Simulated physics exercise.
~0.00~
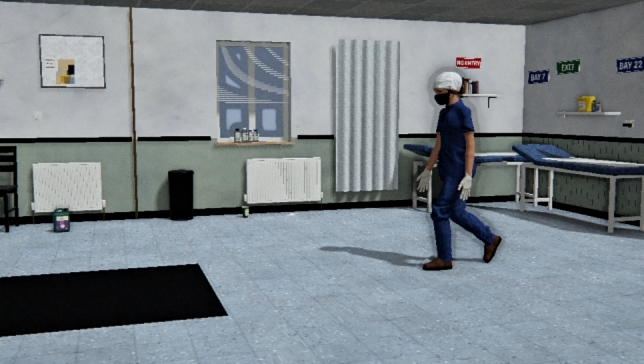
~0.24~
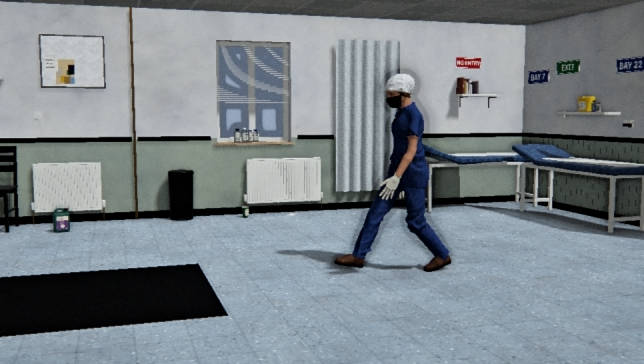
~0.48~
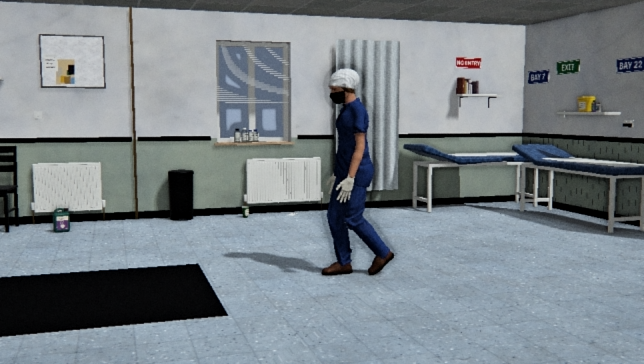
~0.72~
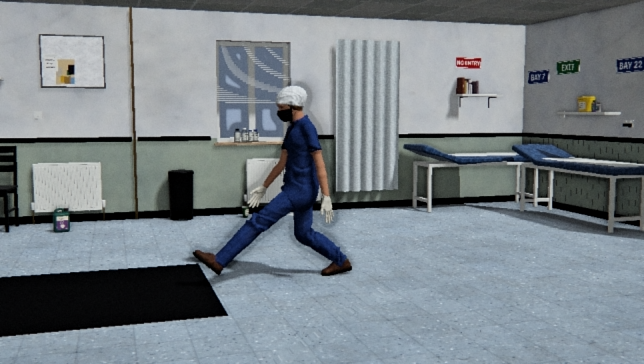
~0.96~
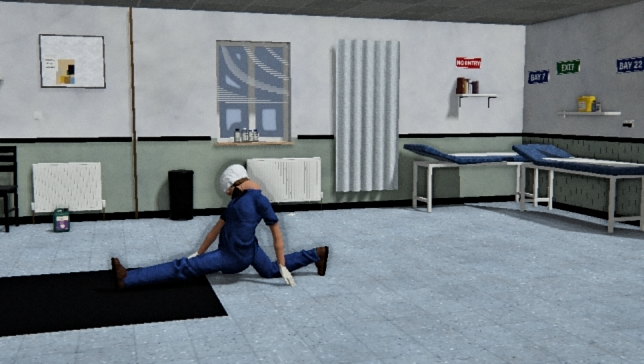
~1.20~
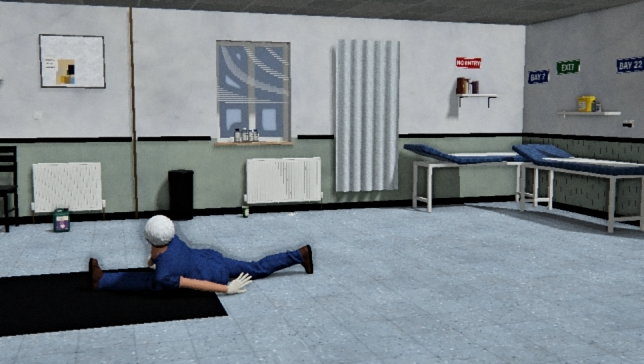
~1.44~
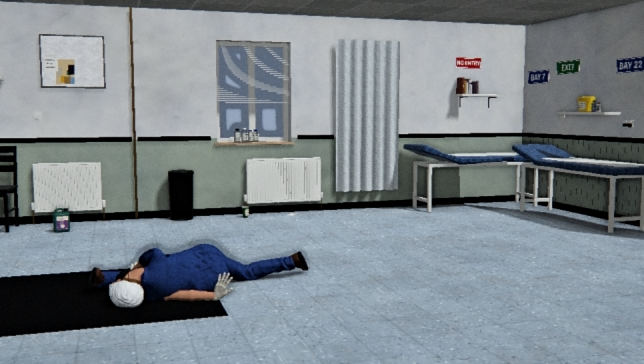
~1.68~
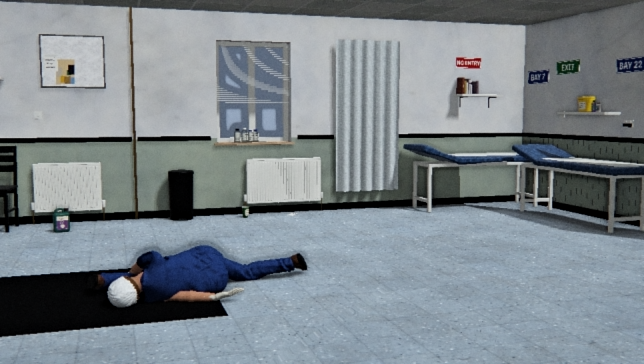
Person in blue scrubs walking left across a clinic room, slipping into a split and collapsing to lie partly on a black mat.
